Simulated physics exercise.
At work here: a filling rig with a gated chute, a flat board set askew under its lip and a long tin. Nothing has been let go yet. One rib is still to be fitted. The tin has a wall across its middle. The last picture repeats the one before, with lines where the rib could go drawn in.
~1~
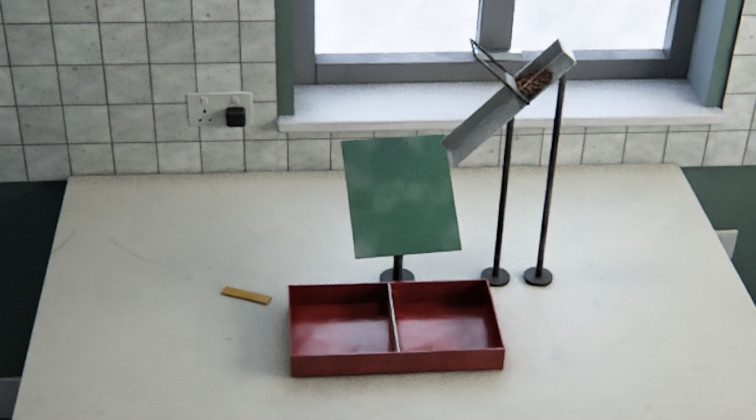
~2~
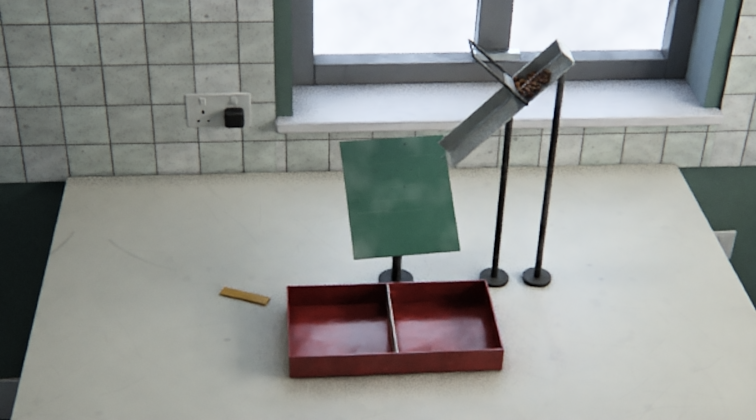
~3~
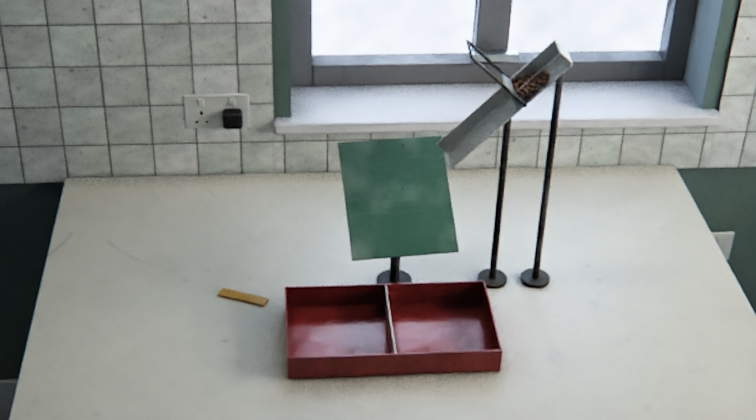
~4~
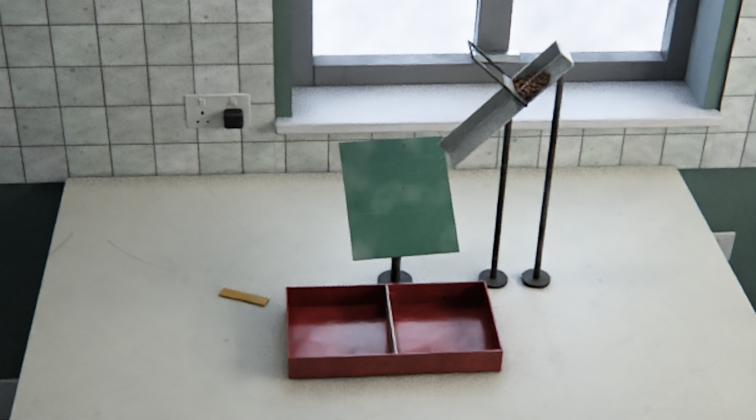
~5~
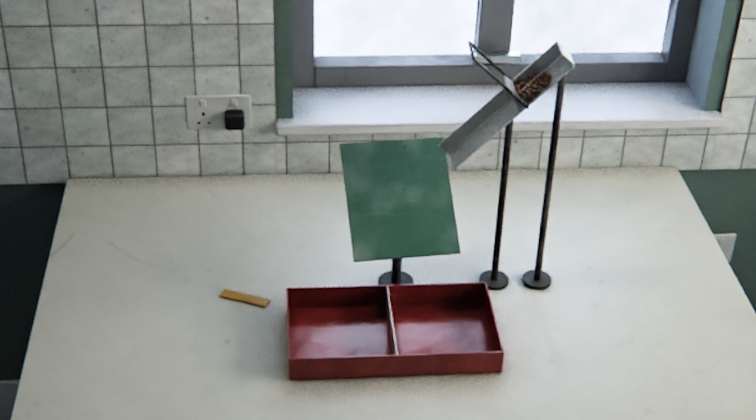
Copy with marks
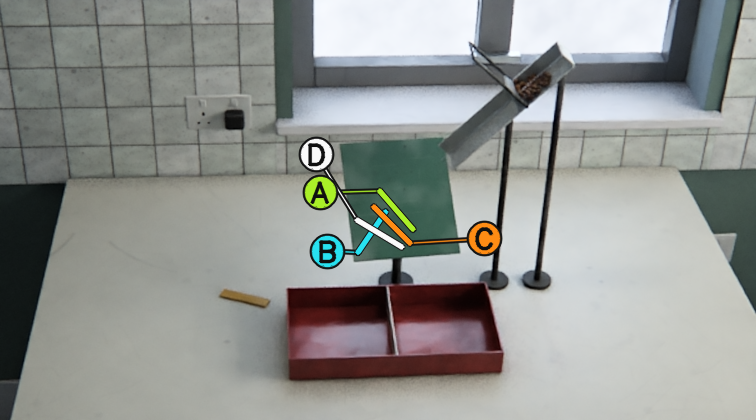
On a pale table by a window, a sloping chute holding small brown pieces stood above a tilted green board and a divided red tin, and nothing moved apart from the view shifting very slightly.
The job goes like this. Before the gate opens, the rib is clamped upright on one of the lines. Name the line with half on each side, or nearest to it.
The answer is line B.
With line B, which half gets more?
More lands on the left.
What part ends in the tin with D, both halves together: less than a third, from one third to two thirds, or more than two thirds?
Line D gives more than two thirds.
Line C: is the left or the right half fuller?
Right.
On the marked copy, line A from (379, 190) to (413, 229); line B from (385, 211) to (357, 252); line C from (373, 206) to (410, 243); line D from (357, 220) to (401, 246).
With A, of what is caught, just a few in the left half, almost all in the right.
With B, of what is caught, roughly two thirds in the left half, roughly a third in the right.
With C, of what is caught, about a tenth in the left half, almost all in the right.
With D, of what is caught, about a tenth in the left half, almost all in the right.
